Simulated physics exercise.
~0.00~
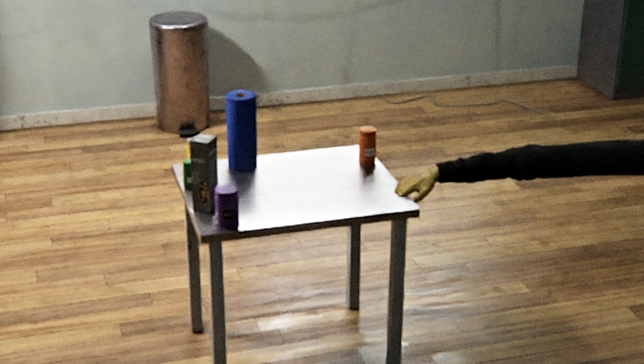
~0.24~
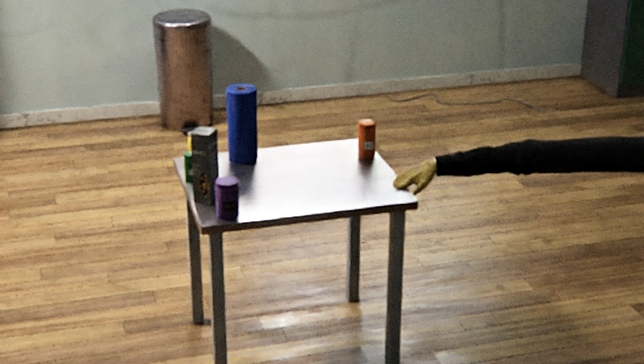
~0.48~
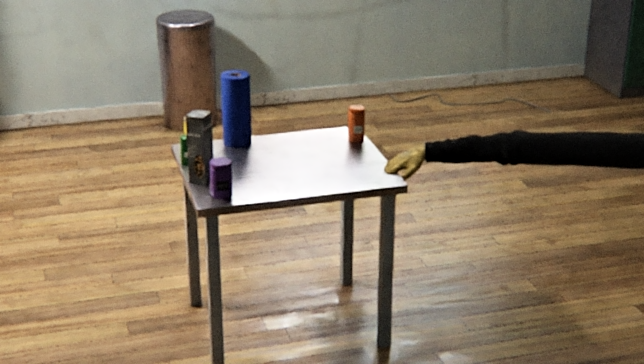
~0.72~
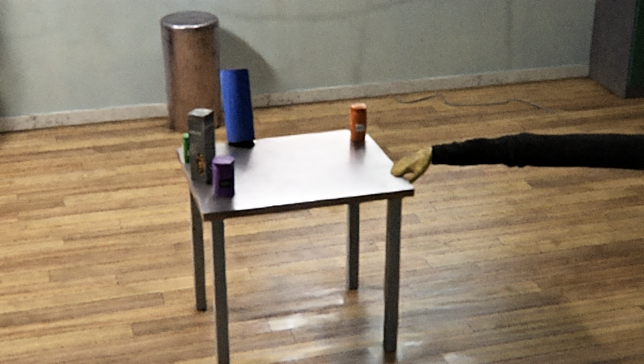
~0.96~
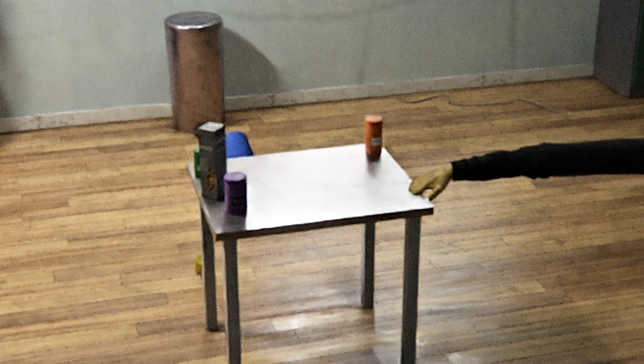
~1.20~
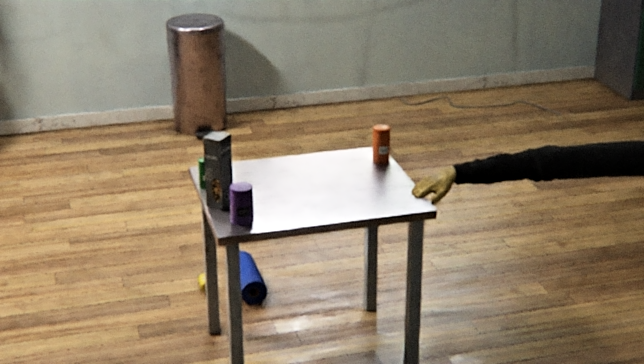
A gloved hand gripped the corner of a small table and jerked it about, and a yellow item and the tall blue roll toppled off the far side onto the floor, while the purple, orange, grey and green items stayed standing on top.
